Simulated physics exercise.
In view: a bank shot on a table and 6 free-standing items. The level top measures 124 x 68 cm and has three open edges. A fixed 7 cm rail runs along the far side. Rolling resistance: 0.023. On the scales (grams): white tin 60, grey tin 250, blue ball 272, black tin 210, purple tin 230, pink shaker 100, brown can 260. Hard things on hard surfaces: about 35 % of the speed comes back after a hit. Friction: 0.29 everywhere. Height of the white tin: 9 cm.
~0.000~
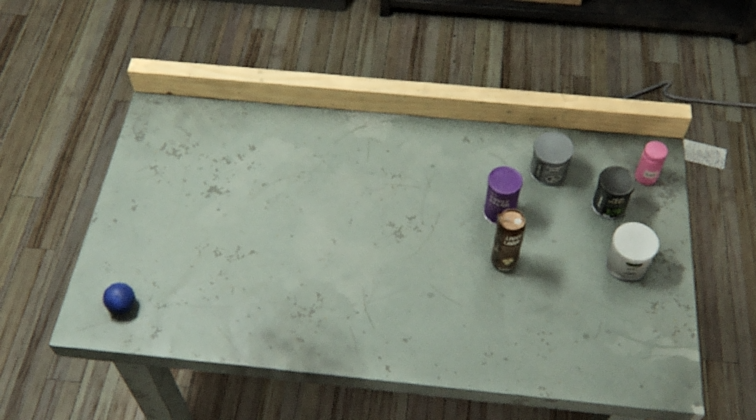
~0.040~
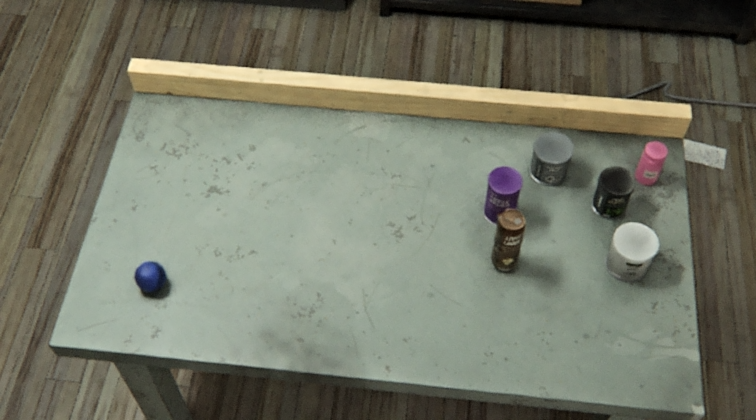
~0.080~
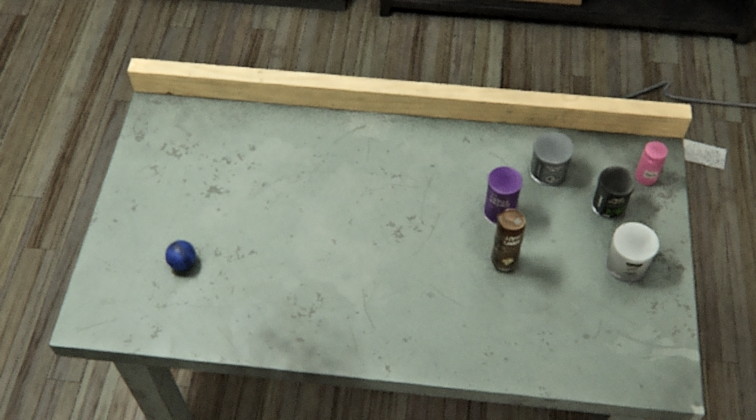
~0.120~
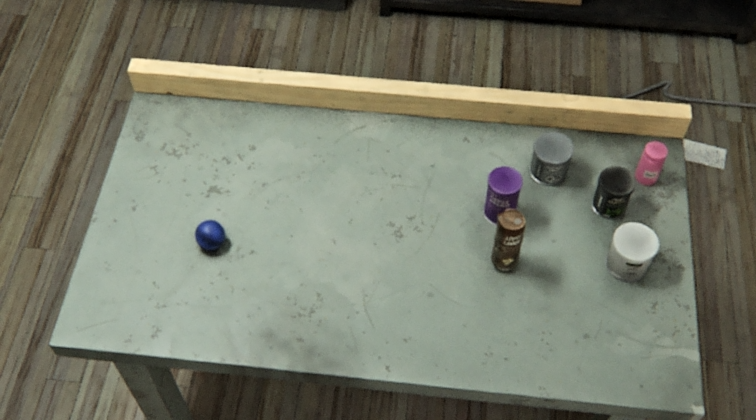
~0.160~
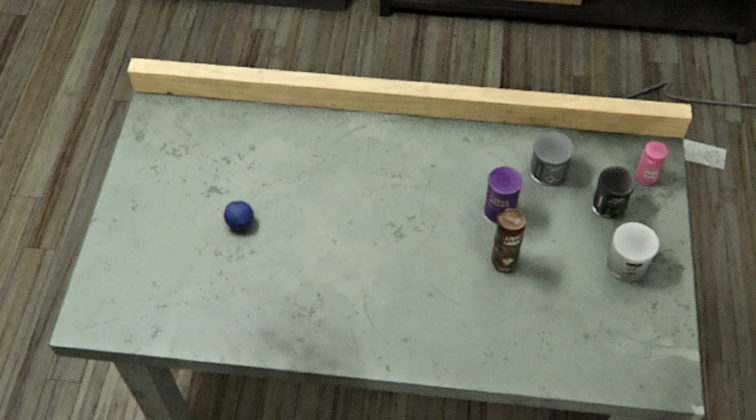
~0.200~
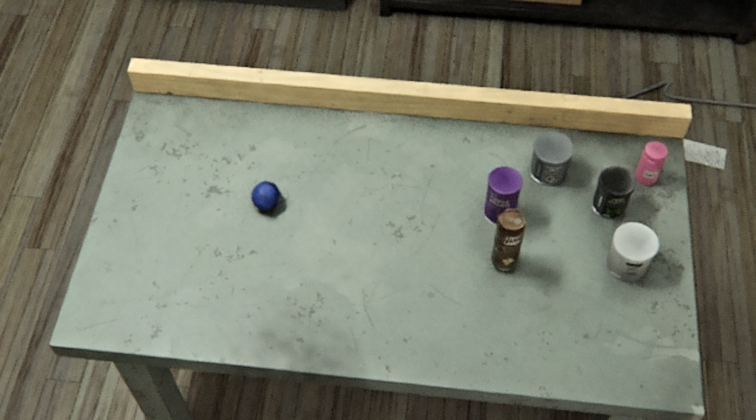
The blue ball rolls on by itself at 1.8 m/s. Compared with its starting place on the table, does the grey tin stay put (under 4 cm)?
The grey tin gets shifted.
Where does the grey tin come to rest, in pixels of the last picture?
At about (590, 165).
Around 0.50 s, blue ball near (430, 134).
Around 0.70 s, blue ball near (515, 154).
Finally (1.9 s), not toppled but over 4 cm from the start, grey tin; the other 5 still in place (within 4 cm). Final places as that camera would see them, grey tin near (590, 165).
